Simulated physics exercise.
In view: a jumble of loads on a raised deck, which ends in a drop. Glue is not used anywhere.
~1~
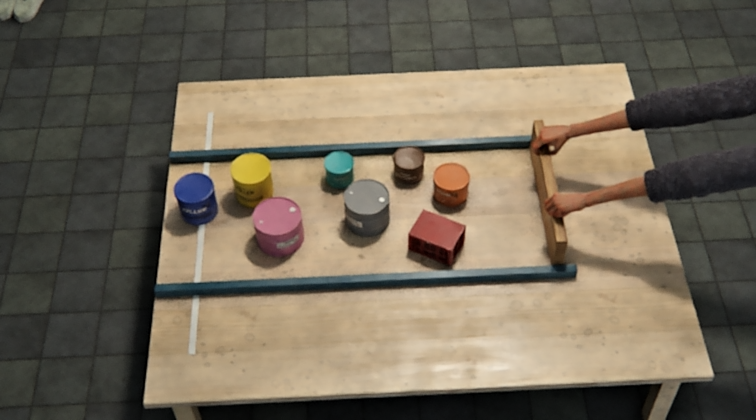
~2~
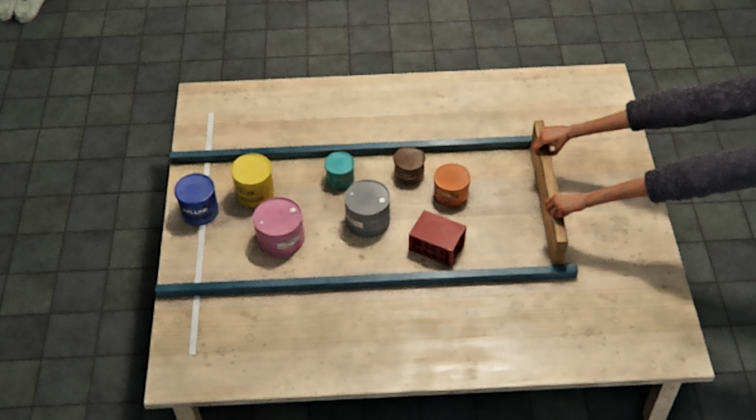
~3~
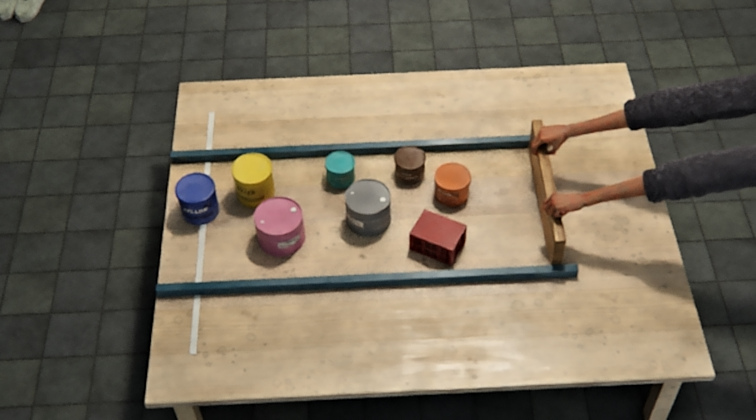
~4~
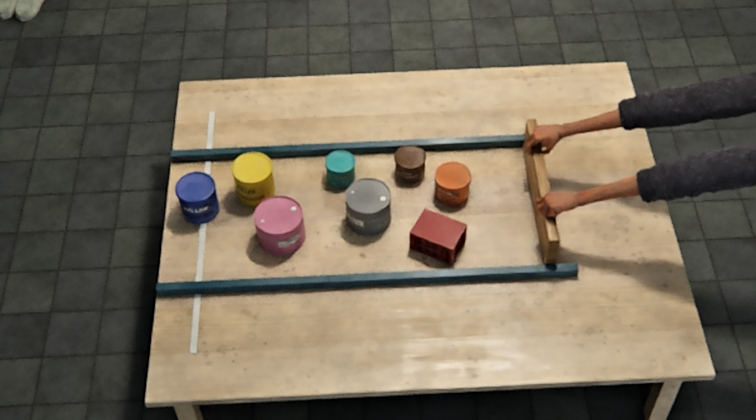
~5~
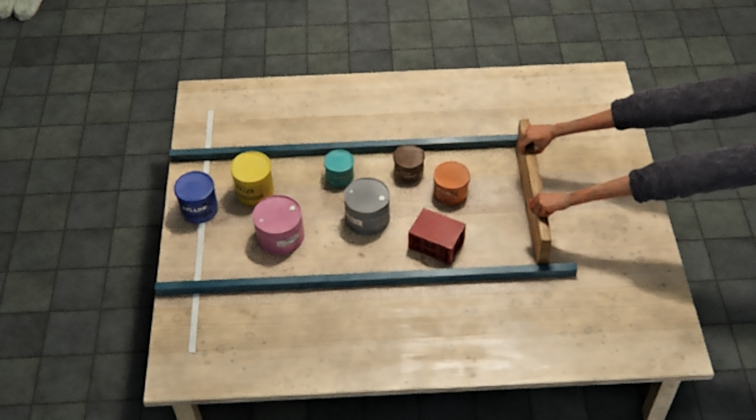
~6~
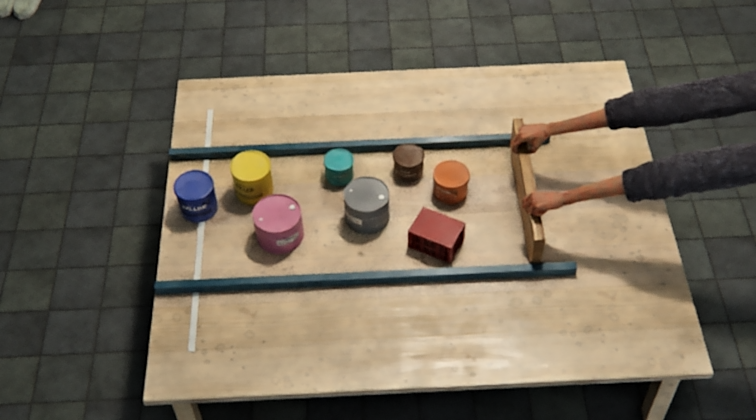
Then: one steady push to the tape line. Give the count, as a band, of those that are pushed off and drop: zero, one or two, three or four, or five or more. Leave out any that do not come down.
After that push, what drops off the edge is more than two, under five.
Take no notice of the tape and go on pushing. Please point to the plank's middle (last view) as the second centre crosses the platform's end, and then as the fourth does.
At the first moment about (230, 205), at the next about (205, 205).
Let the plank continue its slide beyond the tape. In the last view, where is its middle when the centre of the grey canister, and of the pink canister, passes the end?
Approx. (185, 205) / approx. (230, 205) for the other.
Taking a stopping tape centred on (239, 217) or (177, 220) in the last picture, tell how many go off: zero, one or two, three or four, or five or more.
Taking the two places as listed: 1 or 2, then more than four.
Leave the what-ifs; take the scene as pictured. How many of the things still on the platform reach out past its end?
The count is 2.
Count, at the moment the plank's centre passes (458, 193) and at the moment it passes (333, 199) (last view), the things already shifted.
Well, it's 2 at the first one and 6 at the second.
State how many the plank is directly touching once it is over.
The count comes out at 4.
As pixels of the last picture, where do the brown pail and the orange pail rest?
The brown pail comes to rest close to (189, 164), while the orange pail rests close to (184, 192).
Early on, none off yet; blue pail at rest near (196, 197); yellow pail at rest near (253, 178); pink canister at rest near (278, 224).
A while later, none off yet; blue pail at rest near (196, 197); yellow pail travelled a little near (236, 184); pink canister travelled about its own width near (240, 228).
Finally, the number that fall off is three or four; lost, turquoise pail, pink canister, yellow pail and blue pail.
